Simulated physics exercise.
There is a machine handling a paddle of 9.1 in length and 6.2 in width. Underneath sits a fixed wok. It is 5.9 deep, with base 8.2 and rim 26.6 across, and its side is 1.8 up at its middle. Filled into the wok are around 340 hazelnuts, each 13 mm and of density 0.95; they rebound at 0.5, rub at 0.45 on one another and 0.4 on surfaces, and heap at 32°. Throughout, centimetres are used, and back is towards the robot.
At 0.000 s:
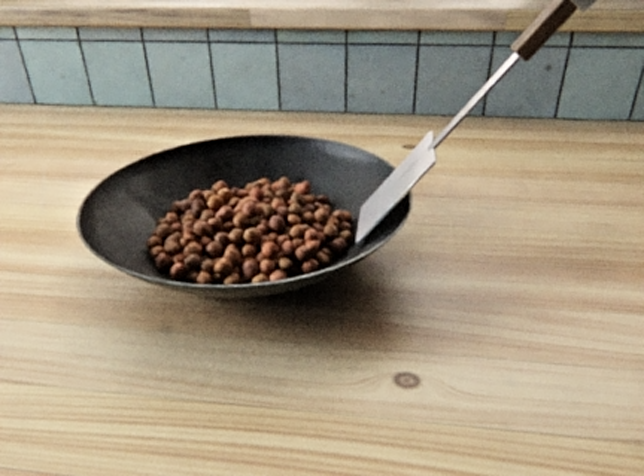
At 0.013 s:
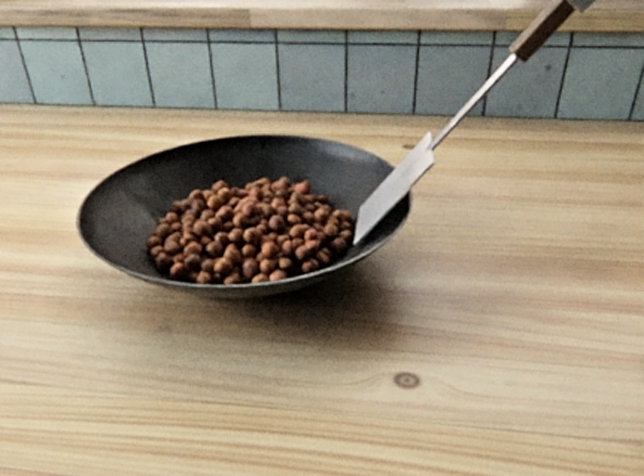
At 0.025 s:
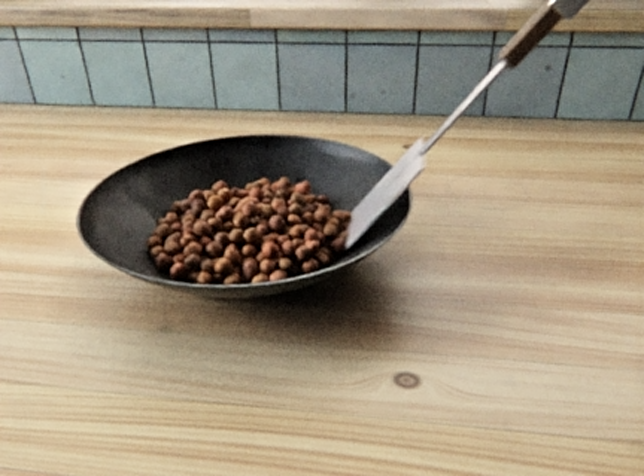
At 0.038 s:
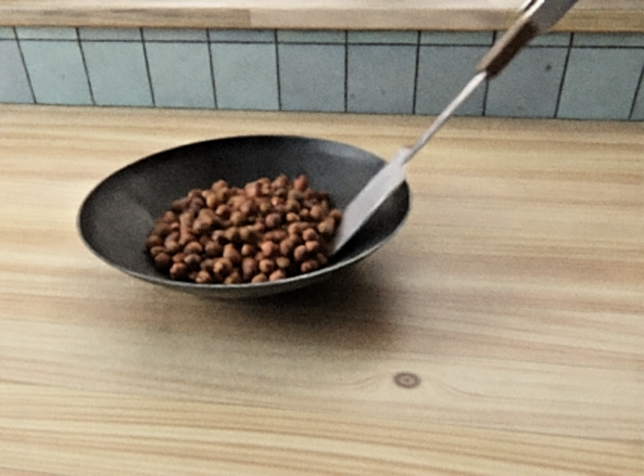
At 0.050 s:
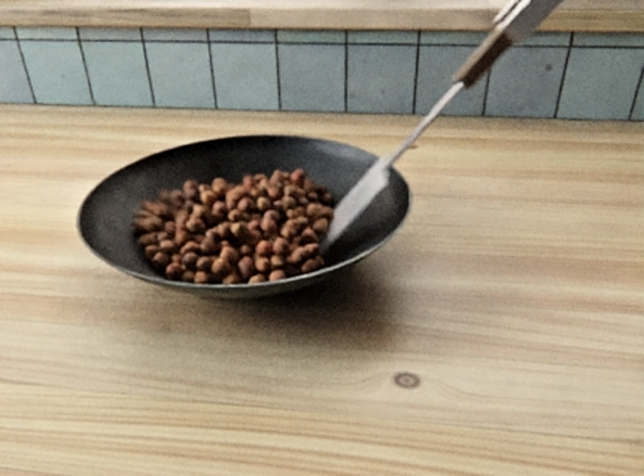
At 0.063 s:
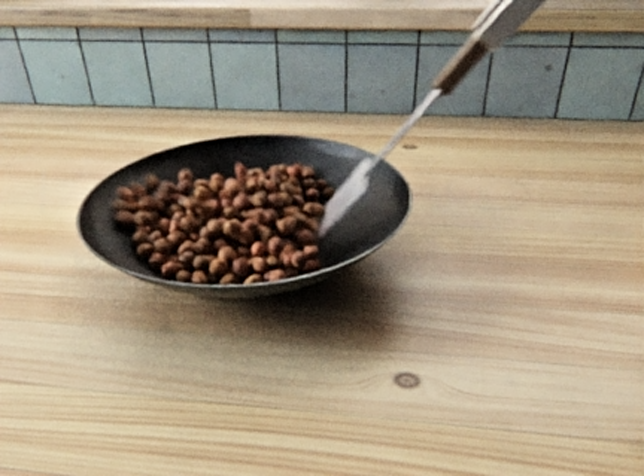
A dark wok sits on a wooden counter as a spatula pushes brown nuts left.
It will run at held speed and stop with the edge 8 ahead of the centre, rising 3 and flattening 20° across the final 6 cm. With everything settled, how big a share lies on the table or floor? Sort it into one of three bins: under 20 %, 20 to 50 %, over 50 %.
Bin: 20 to 50 %.
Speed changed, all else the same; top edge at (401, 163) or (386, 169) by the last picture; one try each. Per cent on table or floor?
Try one roughly 10 per cent; try two roughly 30 per cent.
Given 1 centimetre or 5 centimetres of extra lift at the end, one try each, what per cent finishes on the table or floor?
35 and 30 per cent.
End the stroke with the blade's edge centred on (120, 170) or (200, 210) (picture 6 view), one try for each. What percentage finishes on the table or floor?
Estimates, in order: 45 % and 10 %.
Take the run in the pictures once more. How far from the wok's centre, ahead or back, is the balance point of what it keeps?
I'd put it at roughly 3.0 cm toward the front.
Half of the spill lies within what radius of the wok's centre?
It's around 34 cm.
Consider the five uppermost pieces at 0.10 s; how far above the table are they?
Roughly 8 centimetres.
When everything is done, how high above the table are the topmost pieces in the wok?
About 5.5 centimetres.
By 0.10 s, sloping 53°, highest piece 9 above the table; 333 in the wok, 5 on the blade or in flight.
By 0.13 s, sloping 47°, highest piece 12 above the table; 327 in the wok, 11 on the blade or in flight.
By 0.35 s, sloping 33°, highest piece 10 above the table; 212 in the wok, 72 on the table or floor, 54 on the blade or in flight.
By 1.40 s, sloping 33°, highest piece 5 above the table; 211 in the wok, 127 on the table or floor.
Final count, 211 in the wok, 127 on the table or floor. That is 38 % on the table or floor.
